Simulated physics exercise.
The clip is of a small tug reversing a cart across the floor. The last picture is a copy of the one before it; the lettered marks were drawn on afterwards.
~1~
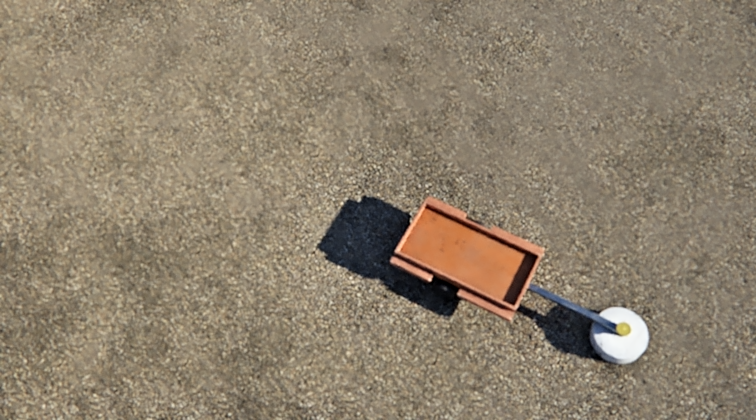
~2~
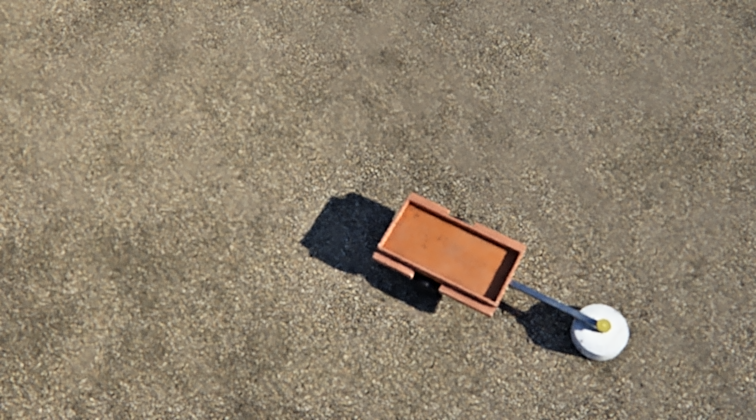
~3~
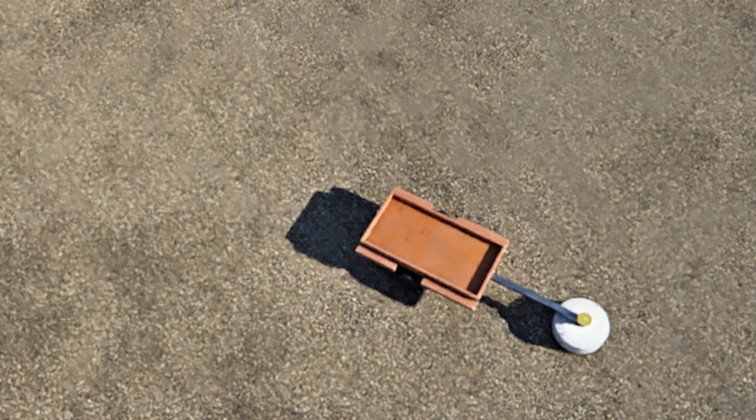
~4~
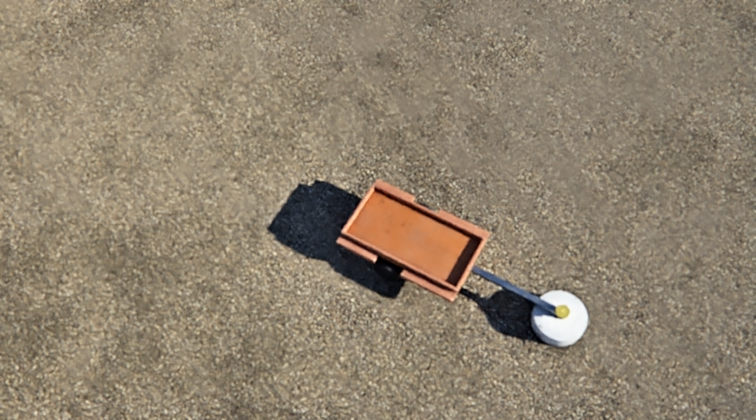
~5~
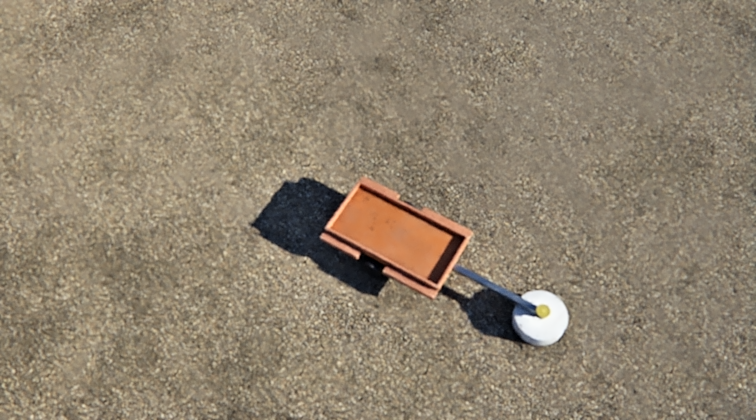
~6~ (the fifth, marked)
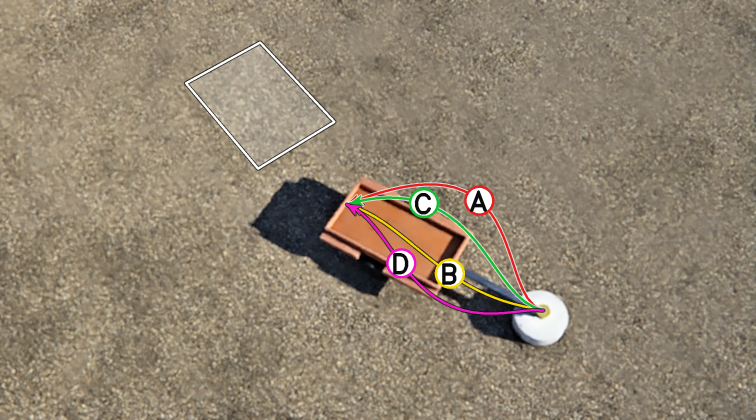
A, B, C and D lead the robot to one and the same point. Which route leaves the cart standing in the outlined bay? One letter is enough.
Route D parks it in the bay.
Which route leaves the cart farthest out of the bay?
Route A.
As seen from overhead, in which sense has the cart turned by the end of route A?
It turns anticlockwise.
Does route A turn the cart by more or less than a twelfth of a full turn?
More than that.
On the copy, A from (544, 311) via (479, 201) to (347, 204); B from (544, 311) via (434, 262) to (350, 205); C from (544, 311) via (463, 228) to (350, 204); D from (544, 311) via (427, 291) to (347, 204); the bay at (259, 102).
On D. First, robot (455, 314), cart (346, 200).
Then, robot (393, 260), cart (298, 148).
Finally, robot (347, 211), cart (259, 105); the cart stands in the bay.
By contrast, A leaves the cart at (189, 234), out of the bay; B leaves the cart at (227, 130), out of the bay; C leaves the cart at (193, 185), out of the bay.
